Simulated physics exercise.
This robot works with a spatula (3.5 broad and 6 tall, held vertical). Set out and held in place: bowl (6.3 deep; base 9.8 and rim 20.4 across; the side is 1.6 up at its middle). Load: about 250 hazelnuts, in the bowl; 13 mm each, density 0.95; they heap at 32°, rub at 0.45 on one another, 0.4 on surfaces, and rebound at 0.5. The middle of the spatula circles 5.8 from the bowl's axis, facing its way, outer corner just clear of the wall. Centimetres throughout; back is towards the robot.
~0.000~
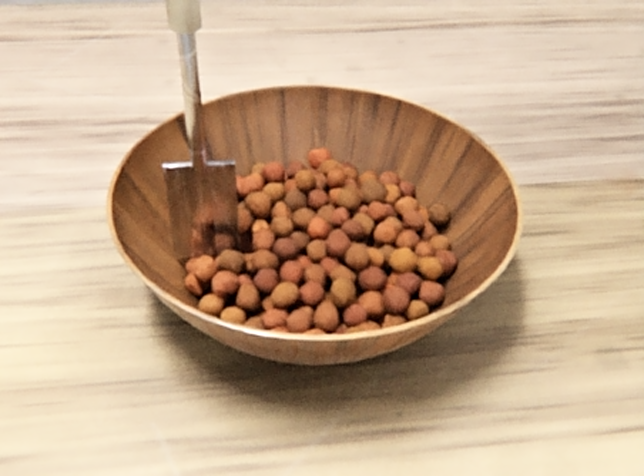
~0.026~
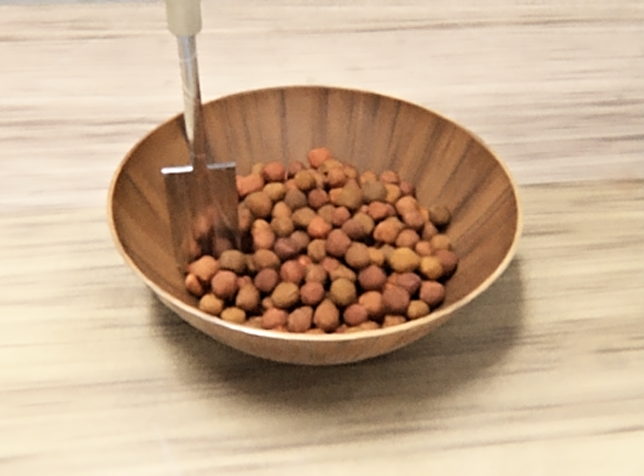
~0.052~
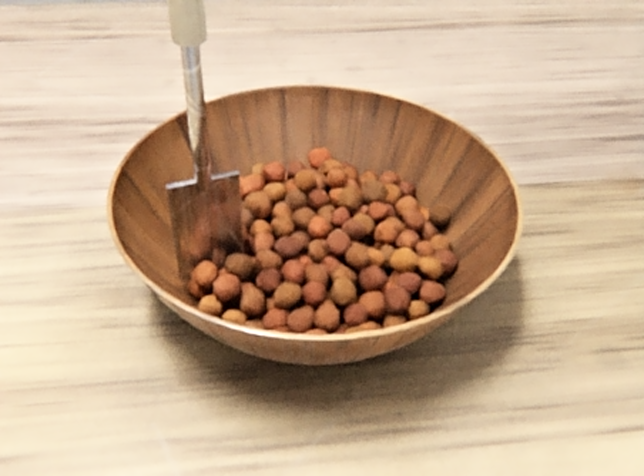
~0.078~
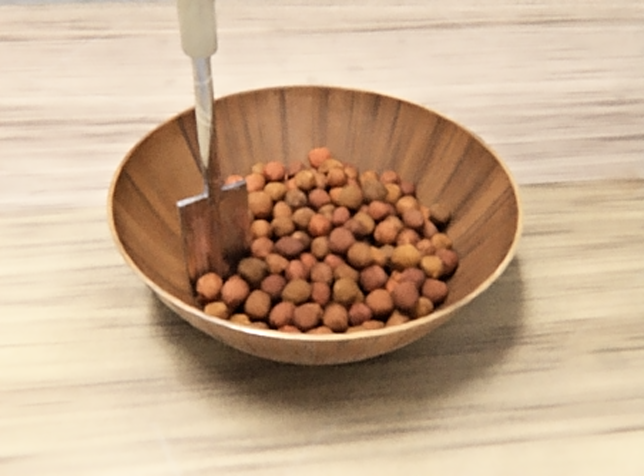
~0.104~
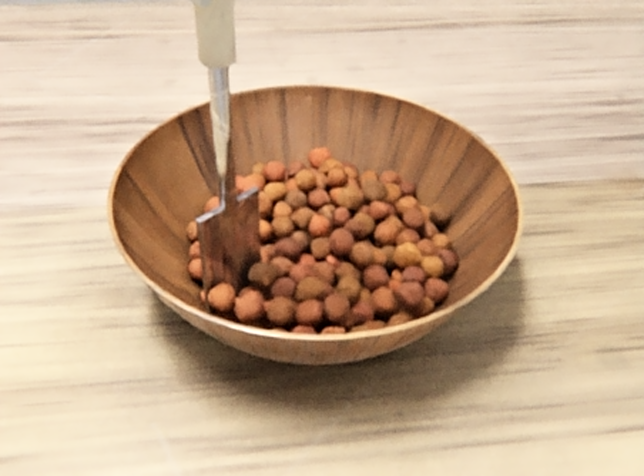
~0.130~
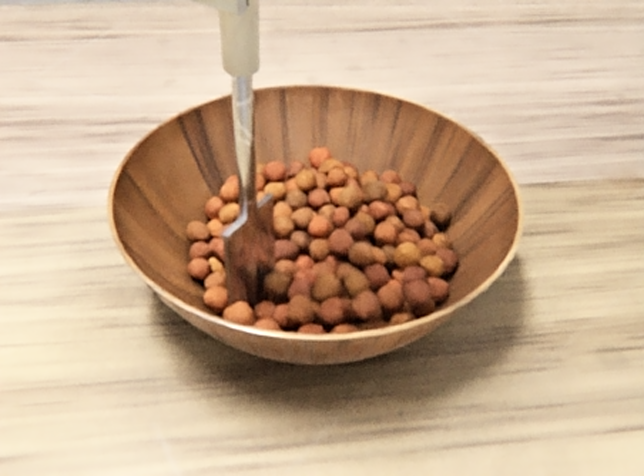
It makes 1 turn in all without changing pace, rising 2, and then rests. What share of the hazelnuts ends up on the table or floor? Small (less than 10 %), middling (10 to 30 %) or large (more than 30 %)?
On the table or floor the share is small, less than 10 %.
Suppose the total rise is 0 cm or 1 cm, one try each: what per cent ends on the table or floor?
Some 5 and 5 per cent.
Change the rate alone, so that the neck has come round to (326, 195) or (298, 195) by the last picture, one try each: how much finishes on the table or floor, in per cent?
About 15 and 10 per cent.
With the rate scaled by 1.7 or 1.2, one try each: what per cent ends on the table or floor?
Some 10 and 5 per cent.
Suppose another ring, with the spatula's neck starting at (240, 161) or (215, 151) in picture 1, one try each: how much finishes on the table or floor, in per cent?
About 0 and 0 per cent.
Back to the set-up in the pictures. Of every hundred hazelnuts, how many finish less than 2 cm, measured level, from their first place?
Roughly 40 per cent.
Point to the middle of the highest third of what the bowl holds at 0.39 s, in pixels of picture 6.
At about (404, 191).
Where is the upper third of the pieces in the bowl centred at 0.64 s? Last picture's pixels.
Around (257, 171).
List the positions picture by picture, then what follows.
In the first picture, the spatula neck at (196, 137), 0° round; upper third of the load around (329, 227), from x 195 to 445, top at y 160; 250 in the bowl.
In the second picture, the spatula neck at (197, 141), 4° round; upper third of the load around (329, 227), from x 195 to 445, top at y 160.
In the third picture, the spatula neck at (200, 152), 15° round; upper third of the load around (329, 229), from x 195 to 445, top at y 160.
In the fourth picture, the spatula neck at (210, 165), 27° round; upper third of the load around (324, 231), from x 195 to 445, top at y 160.
In the fifth picture, the spatula neck at (226, 176), 39° round; upper third of the load around (330, 231), from x 200 to 445, top at y 160.
In the sixth picture, the spatula neck at (247, 186), 51° round; upper third of the load around (333, 231), from x 200 to 445, top at y 160; 250 in the bowl.
After 0.39 s, 171° round, highest piece 7 above the table; 250 in the bowl.
After 0.64 s, 291° round, highest piece 7 above the table; 247 in the bowl, 1 on the table or floor, 2 in flight or on the tool.
After 0.97 s, 0° round, highest piece 5 above the table; 246 in the bowl, 4 on the table or floor.
After 1.67 s, 0° round, highest piece 5 above the table; 246 in the bowl, 4 on the table or floor.
In the end, 246 in the bowl, 4 on the table or floor. That is 2 % on the table or floor.
